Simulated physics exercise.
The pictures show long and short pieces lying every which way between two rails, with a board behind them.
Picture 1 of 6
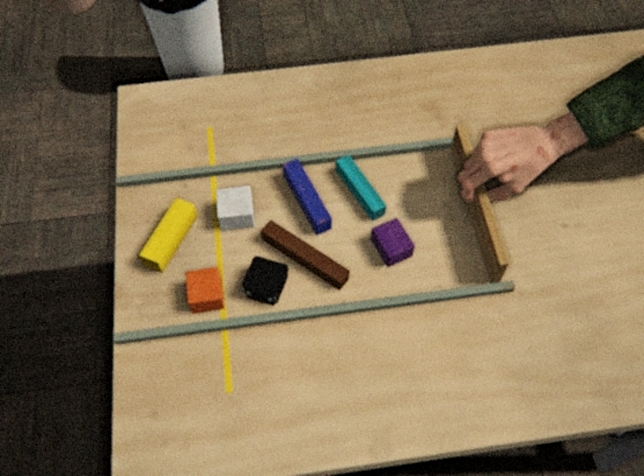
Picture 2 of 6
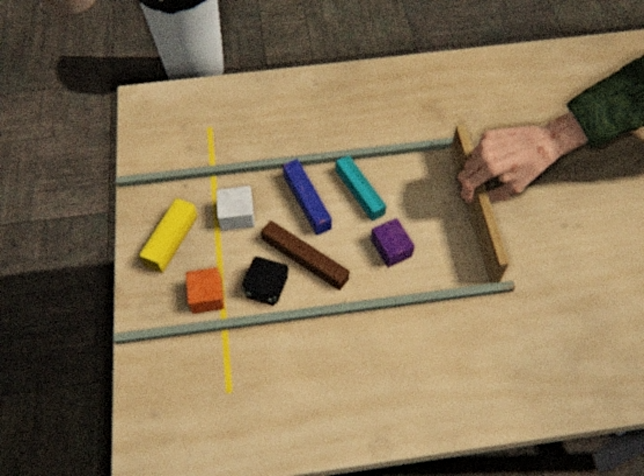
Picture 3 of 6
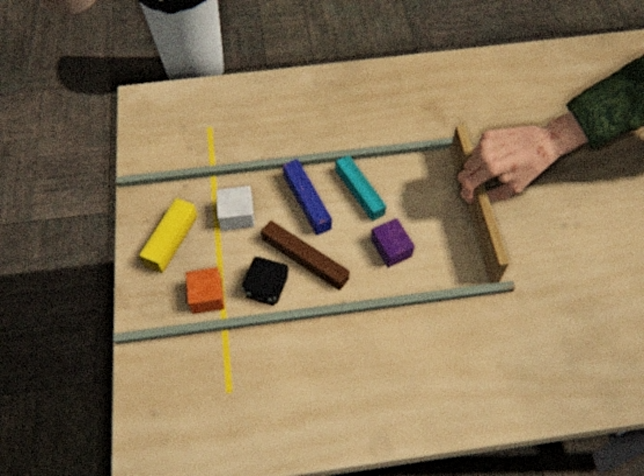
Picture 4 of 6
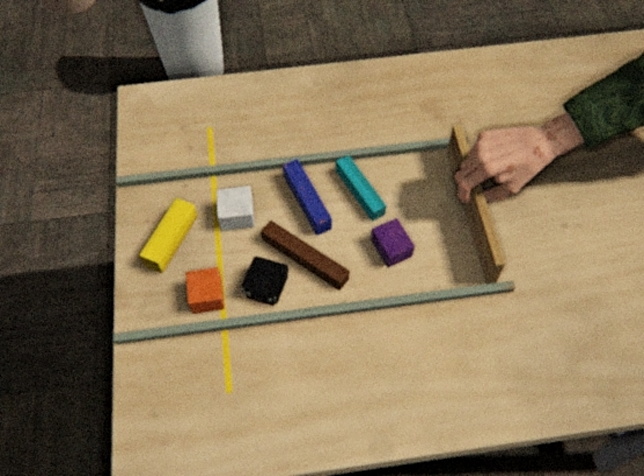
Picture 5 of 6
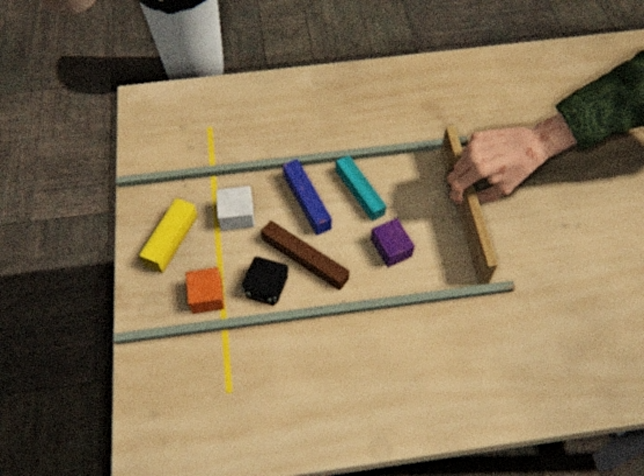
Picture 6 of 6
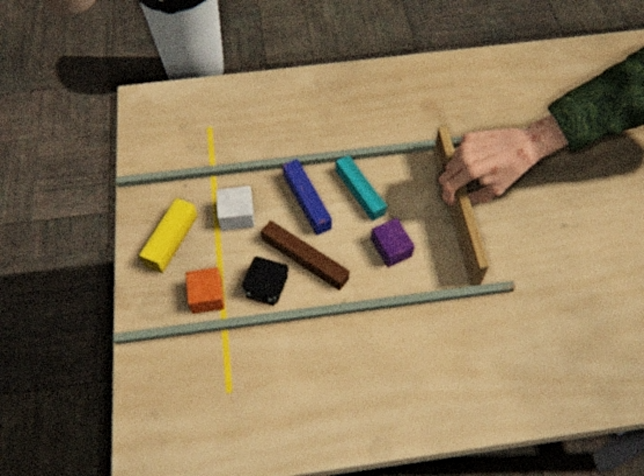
Hand holding a wooden board still, then sliding it slightly left between two rails, the scattered coloured blocks and sticks staying unmoved.
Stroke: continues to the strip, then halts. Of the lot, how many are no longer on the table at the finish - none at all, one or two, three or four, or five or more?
By the finish, none at all are off it.
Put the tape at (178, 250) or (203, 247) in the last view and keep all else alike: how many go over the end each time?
The first gives 2 and the second gives 1.
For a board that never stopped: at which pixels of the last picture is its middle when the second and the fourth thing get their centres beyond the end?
It sits near (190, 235), and then near (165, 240).
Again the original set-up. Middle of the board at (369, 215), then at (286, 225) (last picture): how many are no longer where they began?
The first count is 2, and then it's 7.
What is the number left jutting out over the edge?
The total would be 1.
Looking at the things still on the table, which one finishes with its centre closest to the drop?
Answer: The orange block.
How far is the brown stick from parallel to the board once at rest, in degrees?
About 10° out of line.
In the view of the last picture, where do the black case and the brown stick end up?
One ends up near (158, 307) and the other near (180, 277).
Early on, none off yet; yellow stick at rest near (169, 235); orange block at rest near (205, 291); white block at rest near (235, 208).
Finally, the number that fall off is zero.
